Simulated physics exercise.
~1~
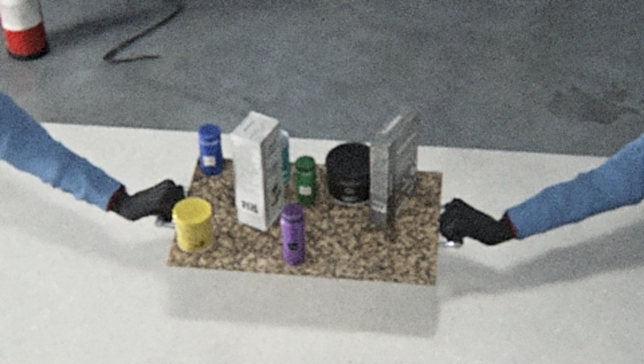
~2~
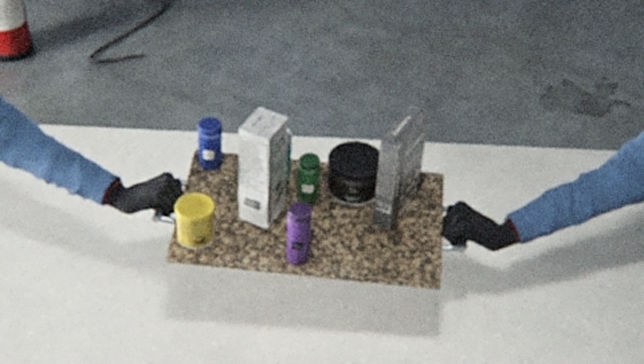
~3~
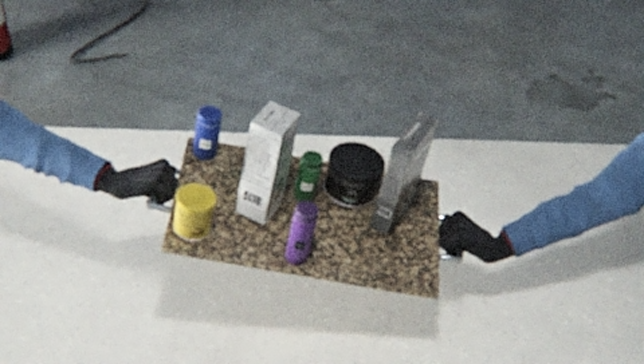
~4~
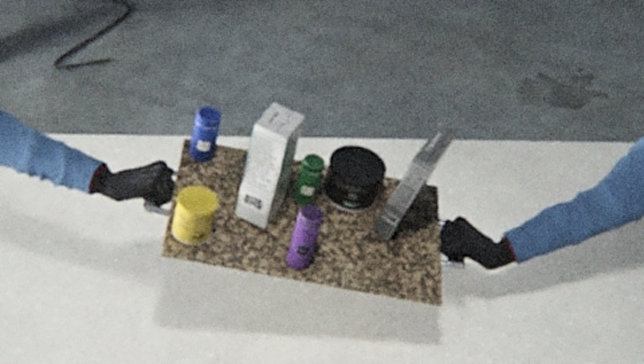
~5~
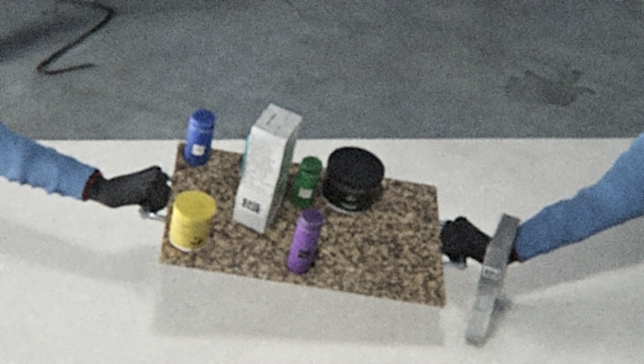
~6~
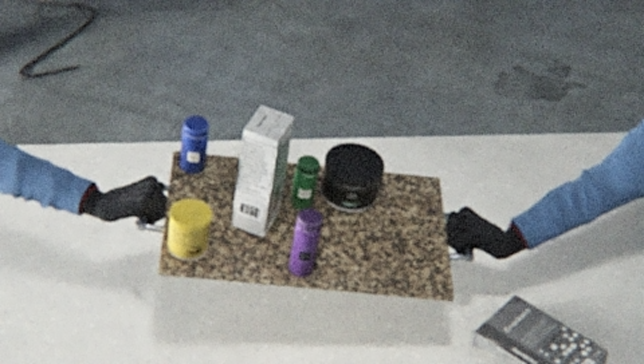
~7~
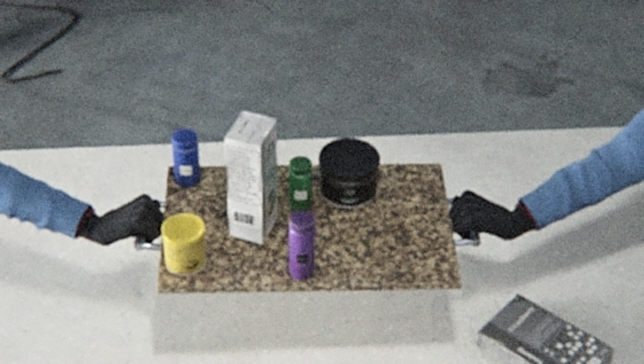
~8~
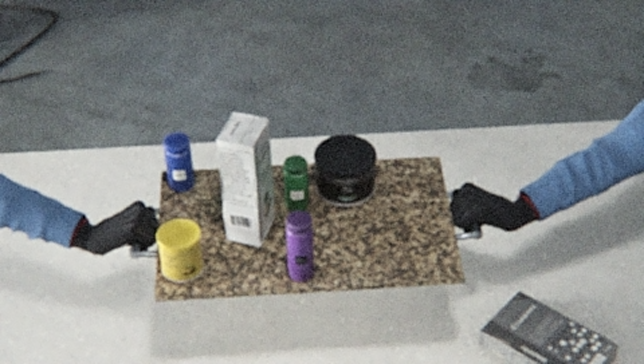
A speckled brown tray, held at each end by a black-gloved hand and seen from above over a pale surface, carries several loose containers. A yellow tin and a blue shaker stand at the left, a tall white carton, green shaker and purple shaker near the middle, and a black tub and grey packet towards the right. The tray tips down to the right, and the grey packet leans, then topples off the right end past the glove. The hands level the tray again. The packet ends lying on the pale surface at lower right, while the other visible containers remain standing aboard.
